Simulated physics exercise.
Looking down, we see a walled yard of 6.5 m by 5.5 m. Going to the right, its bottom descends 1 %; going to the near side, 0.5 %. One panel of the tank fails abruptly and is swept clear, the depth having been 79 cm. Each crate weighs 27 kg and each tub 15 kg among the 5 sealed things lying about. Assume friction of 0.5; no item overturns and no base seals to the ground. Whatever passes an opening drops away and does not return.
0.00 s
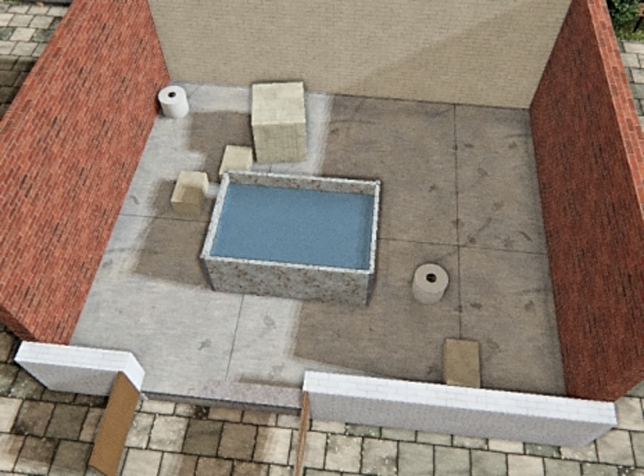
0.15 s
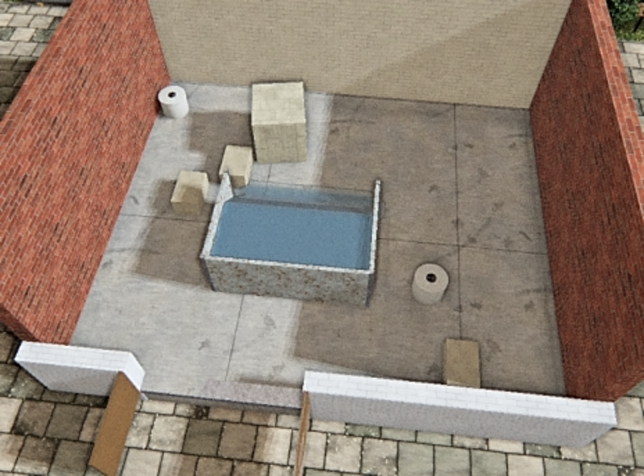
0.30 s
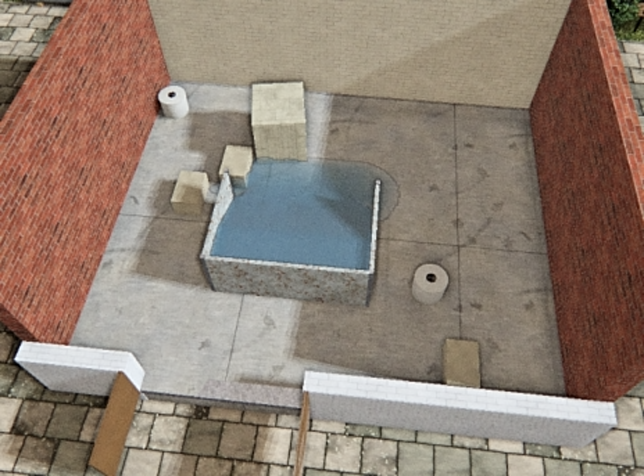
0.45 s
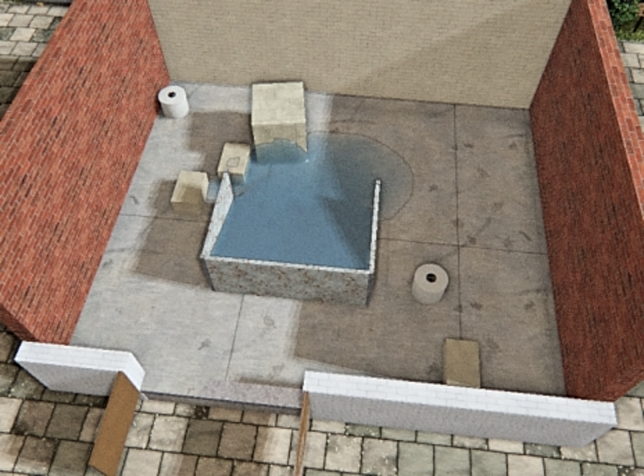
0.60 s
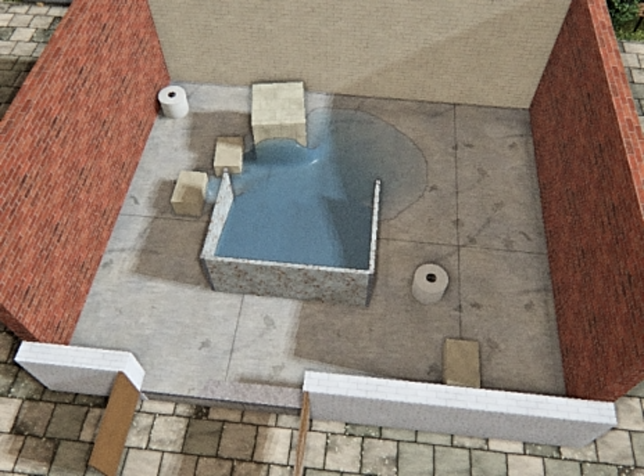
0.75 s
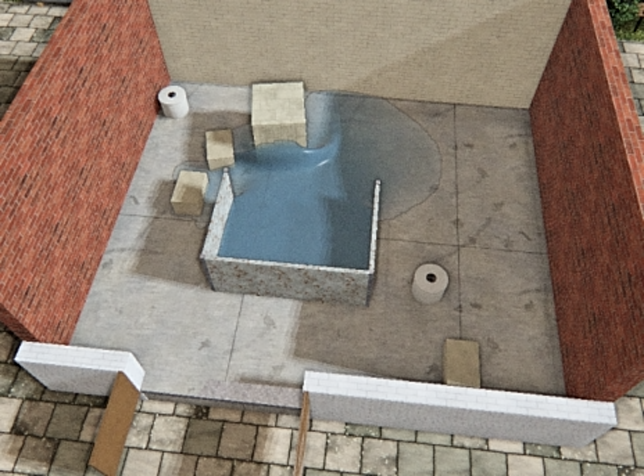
Water poured out the back of a stone-walled tank in a brick-walled yard once its rear panel vanished, spreading around a large block and across the floor while nudging a small crate toward the back.
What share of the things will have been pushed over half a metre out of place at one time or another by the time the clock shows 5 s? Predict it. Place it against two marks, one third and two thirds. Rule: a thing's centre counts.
Between the two marks.
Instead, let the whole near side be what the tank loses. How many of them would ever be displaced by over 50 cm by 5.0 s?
In that case the number is 1.
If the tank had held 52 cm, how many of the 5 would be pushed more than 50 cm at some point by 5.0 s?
Under that setup the answer is 1.
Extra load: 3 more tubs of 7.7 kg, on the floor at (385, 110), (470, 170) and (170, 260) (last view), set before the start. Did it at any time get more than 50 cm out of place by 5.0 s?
In the order asked: Above the mark; above the mark; below the mark.
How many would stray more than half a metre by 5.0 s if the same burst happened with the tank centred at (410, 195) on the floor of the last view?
Result: 2 of them.
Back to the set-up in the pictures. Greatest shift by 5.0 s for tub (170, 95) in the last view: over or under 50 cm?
Result: Above the line.
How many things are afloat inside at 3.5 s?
That would be 2 of them.
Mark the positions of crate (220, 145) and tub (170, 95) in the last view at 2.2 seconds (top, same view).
About (169, 96) for the first and (181, 69) for the second.
After 1.1 s 1 of 5 are over 50 cm from their spots; 0 afloat.
After 2.2 s 2 of 5 are over 50 cm from their spots; 2 afloat.
After 3.5 s 2 of 5 are over 50 cm from their spots; 2 afloat.
After 5.0 s 2 of 5 are over 50 cm from their spots, and 2 have been at some point; 0 afloat.
